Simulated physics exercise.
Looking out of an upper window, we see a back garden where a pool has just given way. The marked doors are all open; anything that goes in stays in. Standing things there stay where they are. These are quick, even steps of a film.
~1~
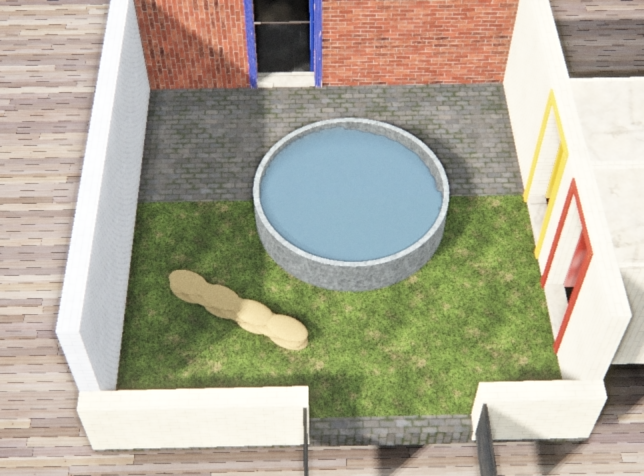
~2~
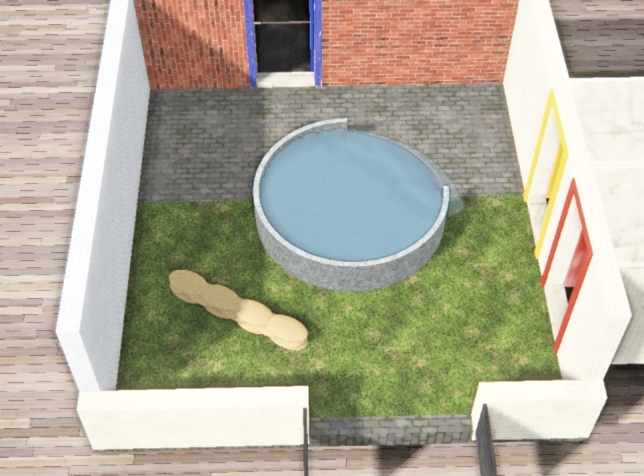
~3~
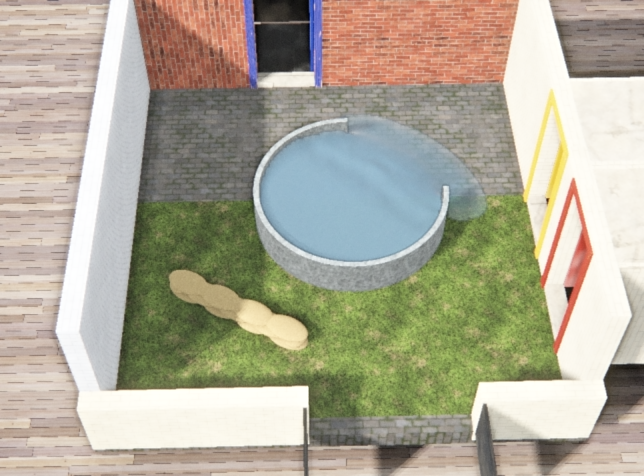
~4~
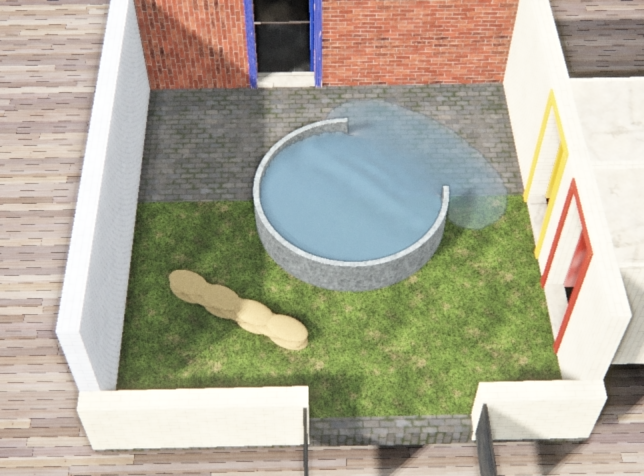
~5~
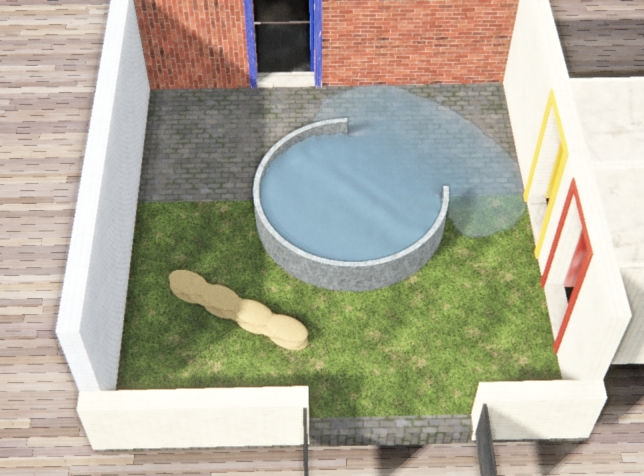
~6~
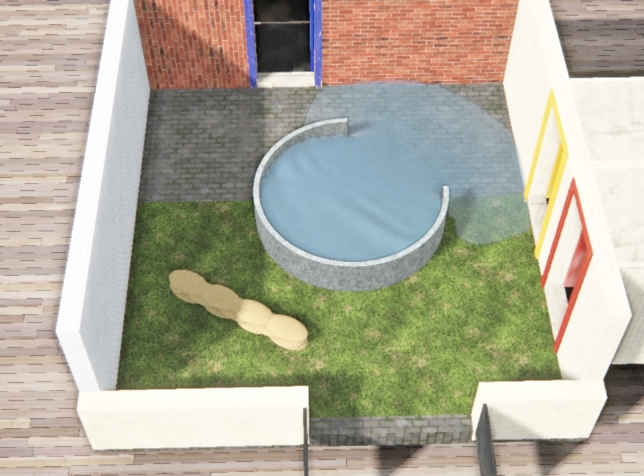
To begin with, a round, stone-walled pool sits full and still in a walled back garden of grass and paving. A wide section of its wall on the far right disappears, and water pours out through the gap, spreading in a thin, clear sheet over the paving and grass towards the right-hand wall.
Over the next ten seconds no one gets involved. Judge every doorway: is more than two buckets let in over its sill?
My call: The red door stays at two or fewer, the yellow door stays at two or fewer, the blue door stays at two or fewer.
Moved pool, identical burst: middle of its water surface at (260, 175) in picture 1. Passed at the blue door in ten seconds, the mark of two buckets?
As it turns out, the blue door breaks the limit.
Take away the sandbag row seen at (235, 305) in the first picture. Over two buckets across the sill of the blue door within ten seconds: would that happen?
Blue door: Below.
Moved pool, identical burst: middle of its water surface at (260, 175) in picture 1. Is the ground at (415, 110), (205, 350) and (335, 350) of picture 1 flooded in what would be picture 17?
Soaked, bone-dry, bone-dry.
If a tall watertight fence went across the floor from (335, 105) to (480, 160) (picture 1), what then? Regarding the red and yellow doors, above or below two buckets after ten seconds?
Result - red door remains within limits, yellow door crosses the threshold.
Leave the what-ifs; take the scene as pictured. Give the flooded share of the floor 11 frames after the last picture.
Around 30 in a hundred.
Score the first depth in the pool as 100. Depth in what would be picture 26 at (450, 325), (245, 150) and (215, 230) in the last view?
About 2, 6, 0 %.
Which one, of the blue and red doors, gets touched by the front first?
It's the blue one.
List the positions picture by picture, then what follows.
In the first picture, the round pool at (351, 191) is whole and still.
In the second picture, water pours out on the round pool's far side and has run to a hidden place.
In the third picture, water pours out on the round pool's far side and has run to a hidden place.
In the fourth picture, the front is at (342, 108), out from the gap on the round pool's far side.
In the fifth picture, water pours out on the round pool's far side and has run to (516, 214).
In the sixth picture, the front is at (333, 87), out from the gap on the round pool's far side.
A moment on, water covers 20 % of the floor; the red door not reached, the yellow door wet at the sill, nothing in, the blue door wet at the sill, nothing in.
Next, water covers 30 % of the floor; the red door not reached, the yellow door wet at the sill, nothing in, the blue door wet at the sill, nothing in.
Then, water covers 45 % of the floor; the red door wet at the sill, nothing in, the yellow door wet at the sill, nothing in, the blue door wet at the sill, nothing in.
Later, water covers 75 % of the floor; the red door wet at the sill, nothing in, the yellow door under two buckets in, the blue door wet at the sill, nothing in.
In the end, water covers 95 % of the floor; the red door wet at the sill, nothing in, the yellow door under two buckets in, the blue door under two buckets in.
